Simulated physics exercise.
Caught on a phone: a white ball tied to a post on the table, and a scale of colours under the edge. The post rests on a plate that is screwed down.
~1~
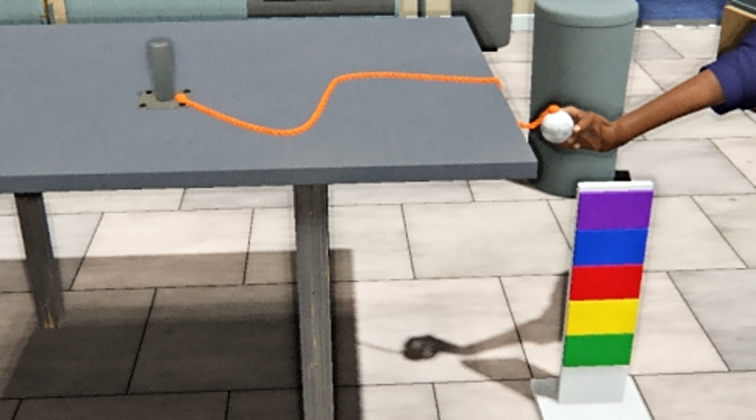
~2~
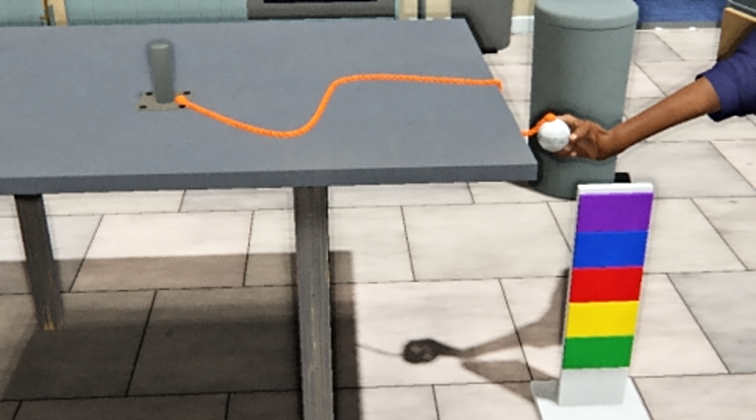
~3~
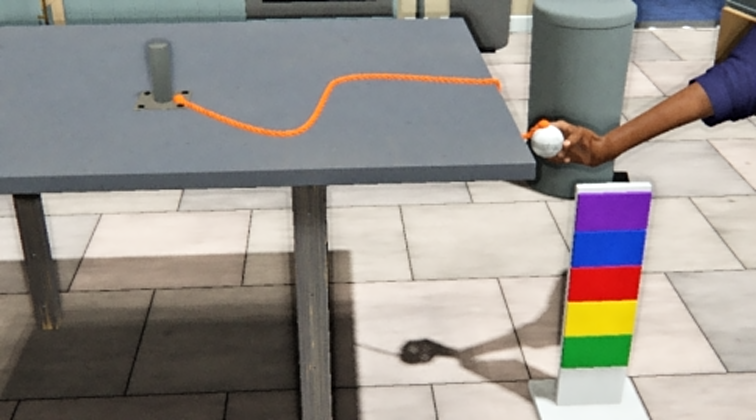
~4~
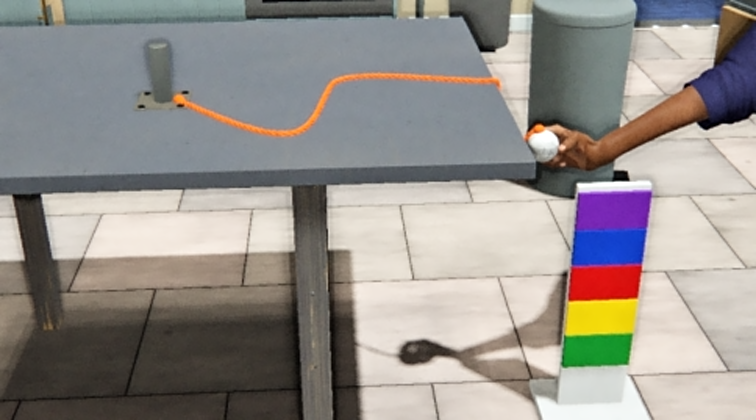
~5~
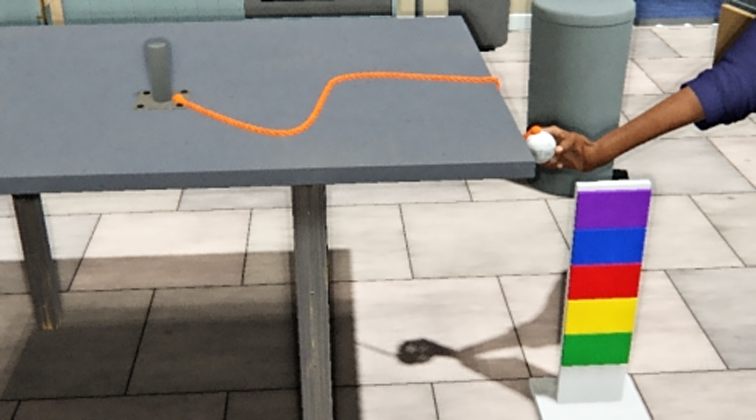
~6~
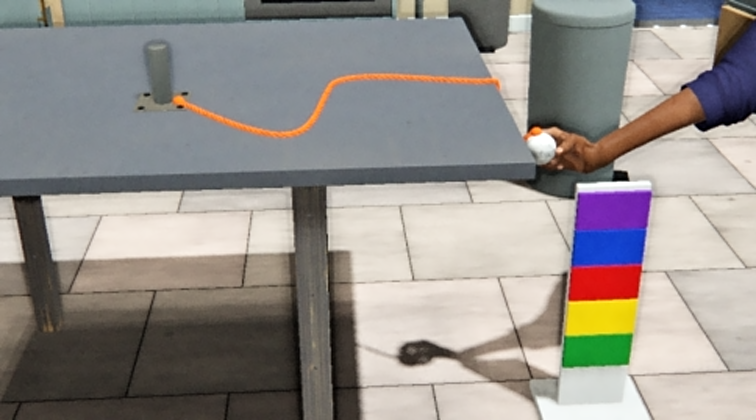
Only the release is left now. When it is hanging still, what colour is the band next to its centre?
Yellow.
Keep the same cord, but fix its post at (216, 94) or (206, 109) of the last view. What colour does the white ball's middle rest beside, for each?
One after the other, green; green.
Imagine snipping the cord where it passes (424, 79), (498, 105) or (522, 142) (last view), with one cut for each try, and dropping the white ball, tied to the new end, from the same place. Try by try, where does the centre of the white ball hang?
In order, it ends up near (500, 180), (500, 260) and (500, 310).
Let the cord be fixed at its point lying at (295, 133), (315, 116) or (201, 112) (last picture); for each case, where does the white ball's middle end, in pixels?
It comes to rest around (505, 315), (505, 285) and (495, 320) respectively.
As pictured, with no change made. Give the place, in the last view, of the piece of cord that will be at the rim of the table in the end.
Check around (352, 78) - that's where it is.
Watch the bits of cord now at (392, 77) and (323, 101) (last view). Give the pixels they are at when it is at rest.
To (503, 144) for the first and to (427, 98) for the second.
Soon after, ball near (519, 313); level with yellow.
After that, ball near (467, 331); level with yellow.
And then, ball near (504, 322); level with yellow.
In the end, ball near (491, 331); level with yellow. At yellow.
